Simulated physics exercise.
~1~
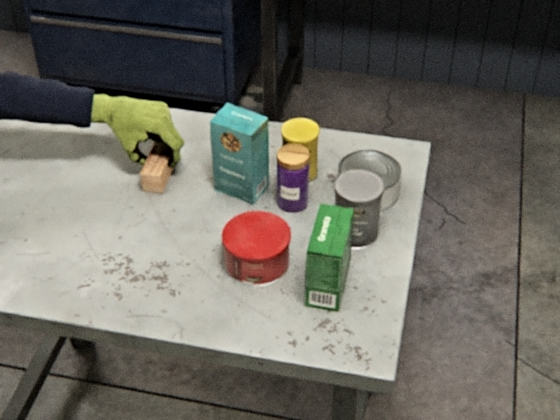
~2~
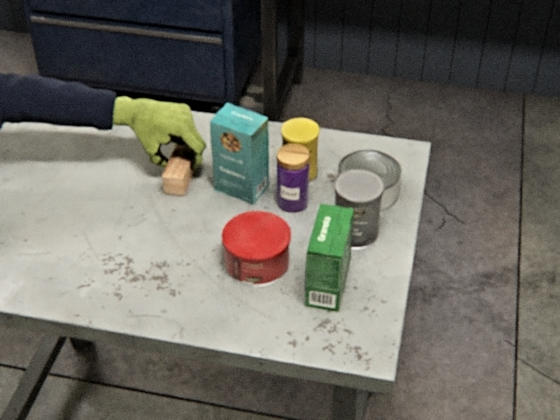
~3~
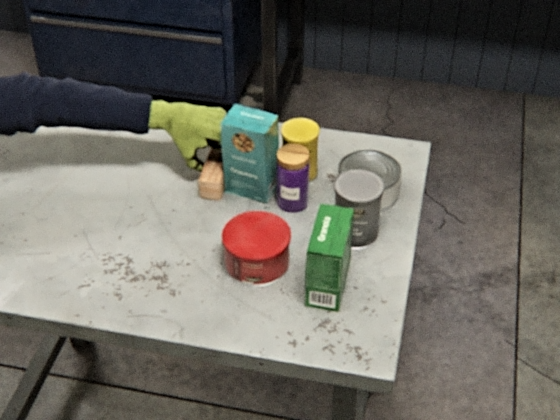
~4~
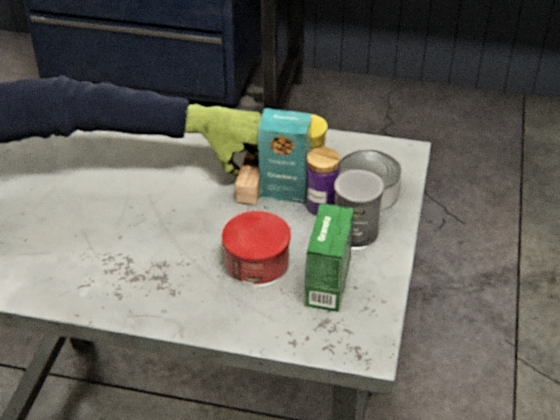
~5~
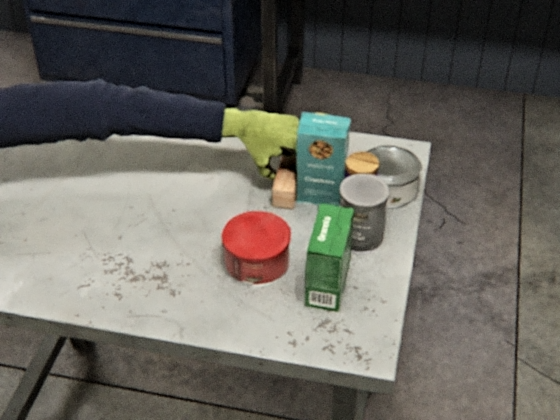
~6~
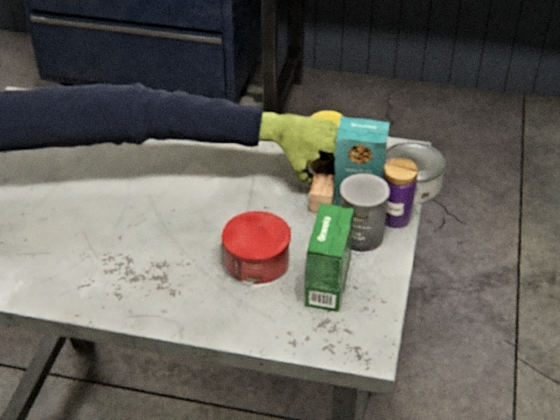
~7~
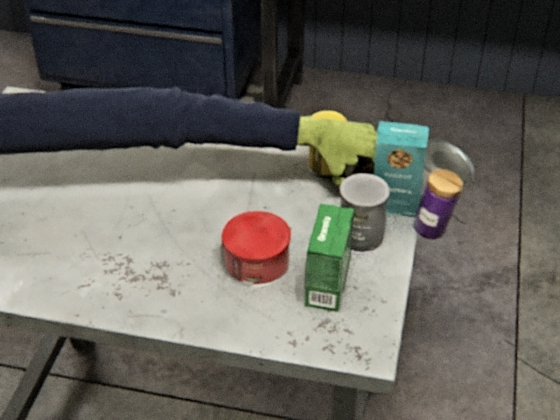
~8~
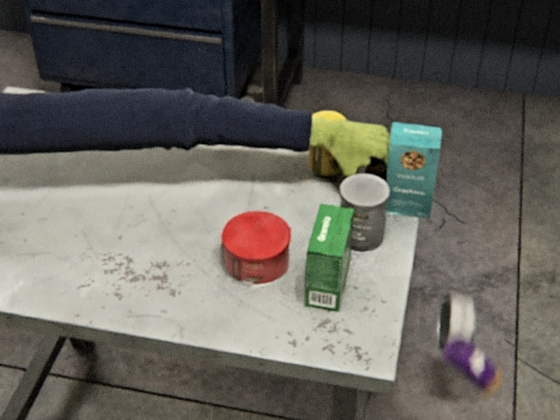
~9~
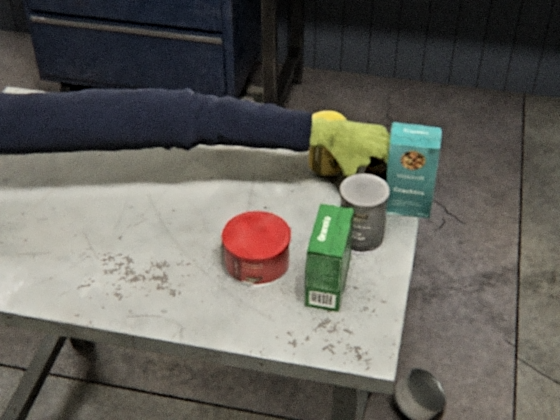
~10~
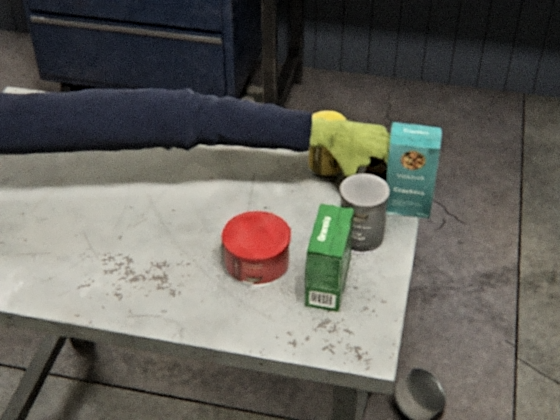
At the crowded end of a pale table, a hand in a yellow-green glove slides a small wooden block to the right toward a cluster of tubs, tins and boxes. The block reaches the turquoise carton and drives it along, shifting the yellow tin, the purple jar and the open round container beyond. The grey tin is nudged slightly too. As the push continues, the jar and round container drop off the right edge. The arm then stops, with the carton upright at the edge, the red tub and green packet unmoved, and the round container on the floor.
